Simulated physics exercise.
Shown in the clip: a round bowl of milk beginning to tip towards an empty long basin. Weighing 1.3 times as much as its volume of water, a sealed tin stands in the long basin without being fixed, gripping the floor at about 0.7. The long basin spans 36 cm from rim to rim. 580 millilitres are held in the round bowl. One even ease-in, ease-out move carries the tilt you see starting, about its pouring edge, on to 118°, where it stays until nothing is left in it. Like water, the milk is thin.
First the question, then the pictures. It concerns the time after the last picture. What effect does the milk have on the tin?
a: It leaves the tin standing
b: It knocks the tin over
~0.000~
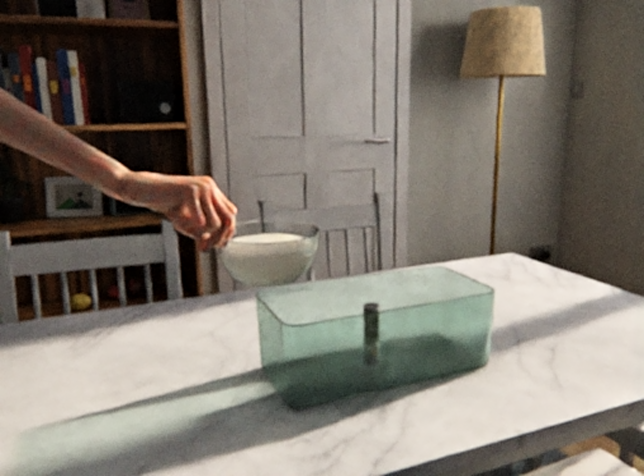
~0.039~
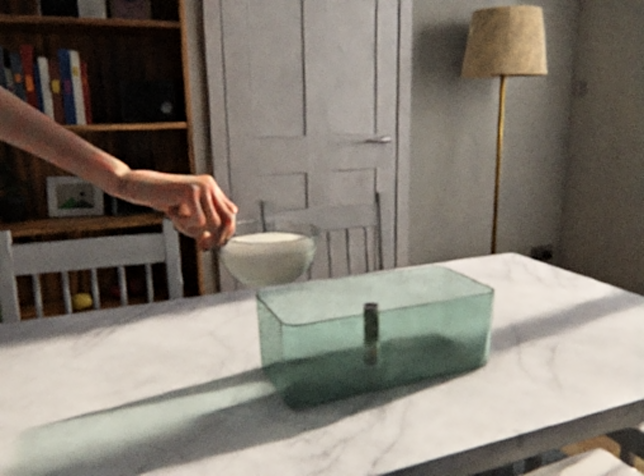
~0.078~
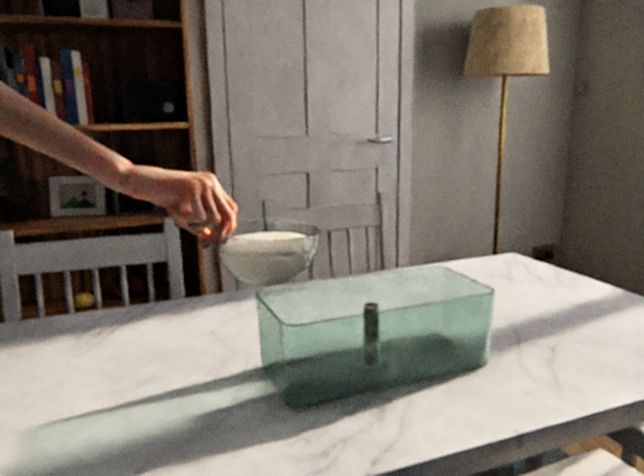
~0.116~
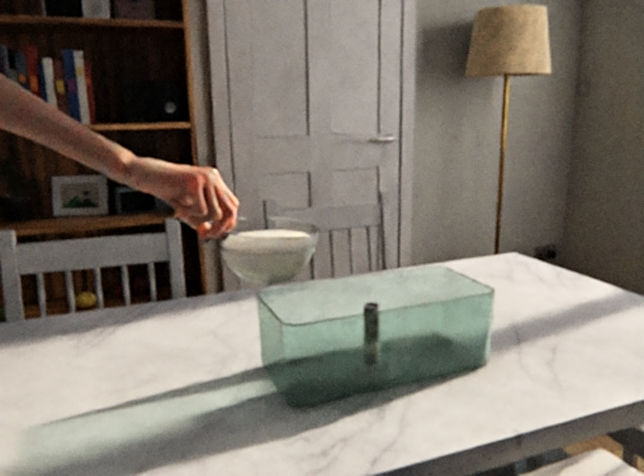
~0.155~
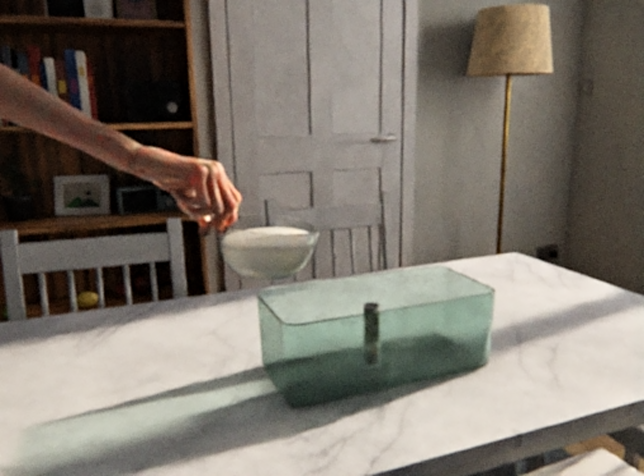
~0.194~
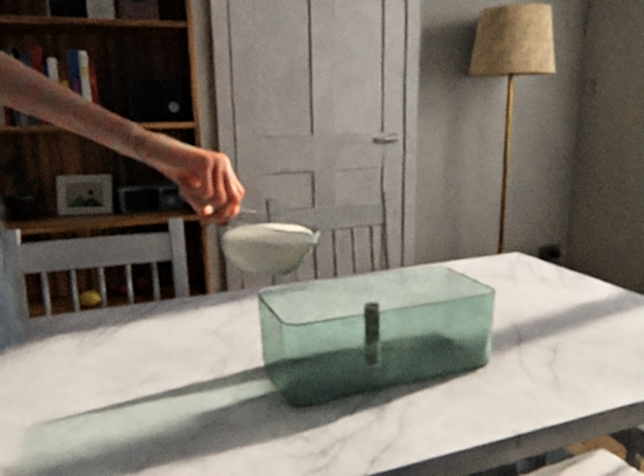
Option a: It leaves the tin standing.
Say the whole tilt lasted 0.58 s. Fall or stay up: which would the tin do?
So the tin will hold steady.
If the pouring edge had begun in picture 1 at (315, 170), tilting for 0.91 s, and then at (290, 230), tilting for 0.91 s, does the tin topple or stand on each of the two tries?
First it falls; then it goes over.
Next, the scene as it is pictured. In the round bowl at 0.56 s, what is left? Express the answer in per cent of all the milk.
Still held: Roughly 46 % of the total.
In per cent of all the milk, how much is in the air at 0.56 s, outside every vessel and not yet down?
Estimate: About 46 % of all of it.
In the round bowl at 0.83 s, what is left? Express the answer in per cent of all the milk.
Close to 0 percent of the whole amount.
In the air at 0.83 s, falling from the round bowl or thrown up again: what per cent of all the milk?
Estimated airborne part: Roughly 7 per cent.
After 0.56 s the tilt is 80° and 46 per cent is still to pour; the tin stands where it began.
After 0.83 s the tilt is 116° and 0 per cent is still to pour; the tin stands where it began.
After 1.11 s the tilt is 118° and 0 per cent is still to pour; the tin stands where it began.
After 1.41 s the tilt is 118° and 0 per cent is still to pour; the tin stands where it began.
In the end the tin stands where it began.
